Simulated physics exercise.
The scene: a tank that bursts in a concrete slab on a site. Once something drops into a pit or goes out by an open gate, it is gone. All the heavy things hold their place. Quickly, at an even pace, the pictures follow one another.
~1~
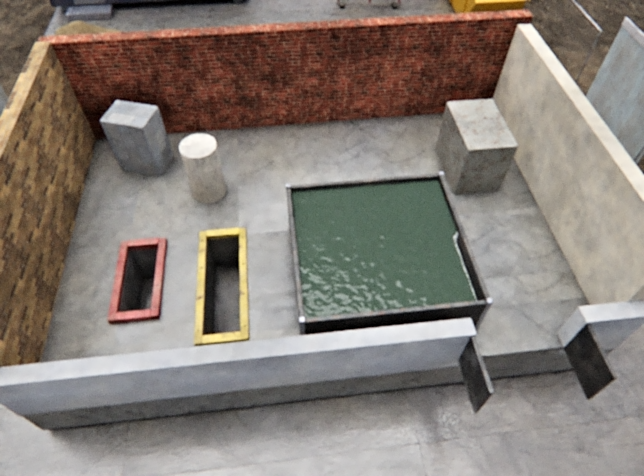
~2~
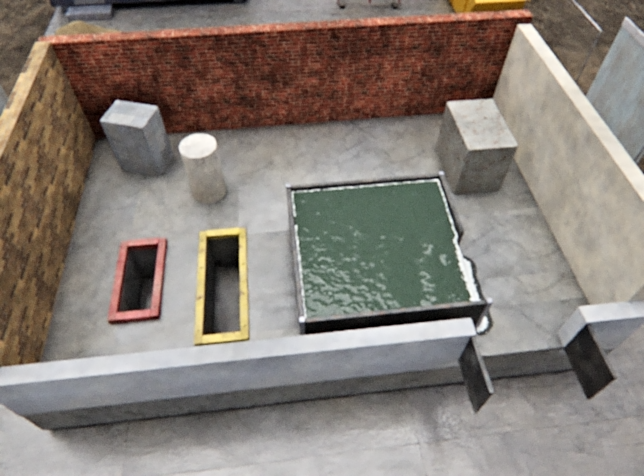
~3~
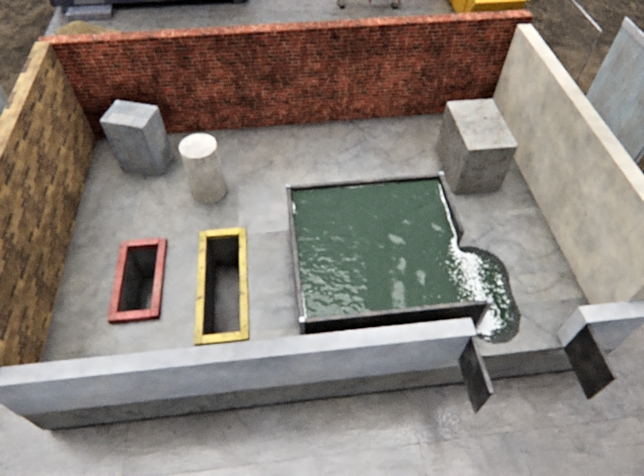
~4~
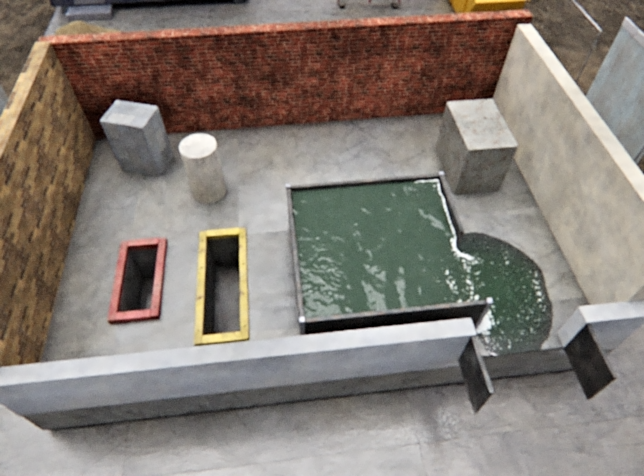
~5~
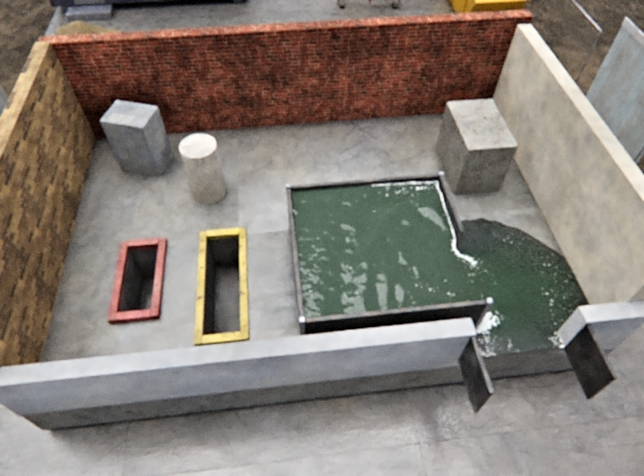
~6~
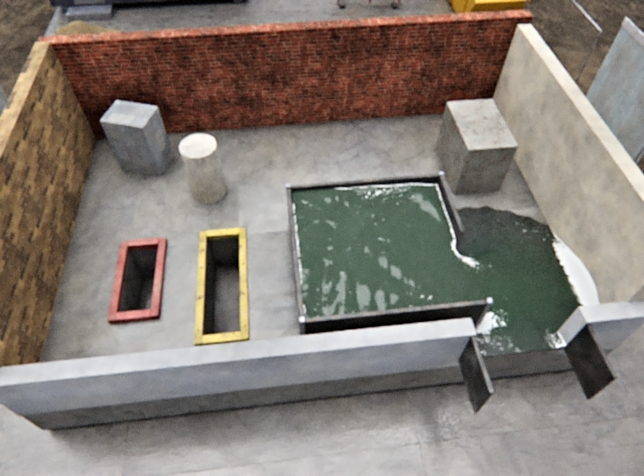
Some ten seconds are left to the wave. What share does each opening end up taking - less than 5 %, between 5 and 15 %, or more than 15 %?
In the end, the gate takes more than 15 %, the red pit takes less than 5 %, the yellow pit takes less than 5 %.
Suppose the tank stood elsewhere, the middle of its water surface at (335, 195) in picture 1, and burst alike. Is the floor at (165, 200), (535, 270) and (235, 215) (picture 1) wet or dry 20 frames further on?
Going through the three spots, I'd say high and dry, swamped, high and dry.
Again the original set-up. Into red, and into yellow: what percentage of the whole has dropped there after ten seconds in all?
Estimates: 0 % and 2 %.
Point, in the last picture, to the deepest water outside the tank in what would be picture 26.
Answer: (489, 113).
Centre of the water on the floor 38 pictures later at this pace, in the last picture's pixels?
The centre of mass sits at about (408, 229).
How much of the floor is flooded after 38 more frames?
It comes to roughly 65 in a hundred.
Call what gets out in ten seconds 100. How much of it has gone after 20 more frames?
Near 35 in a hundred.
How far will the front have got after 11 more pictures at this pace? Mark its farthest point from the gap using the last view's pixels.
Somewhere near (489, 113).
A moment on, water covers 15 % of the floor; the gate 2 %, the red pit 0 %, the yellow pit 0 %.
Next, water covers 20 % of the floor; the gate 6 %, the red pit 0 %, the yellow pit 0 %.
Then, water covers 30 % of the floor; the gate 13 %, the red pit 0 %, the yellow pit 0 %.
Later, water covers 65 % of the floor; the gate 23 %, the red pit 0 %, the yellow pit 0 %.
In the end, water covers 90 % of the floor; the gate 33 %, the red pit 0 %, the yellow pit 1 %.
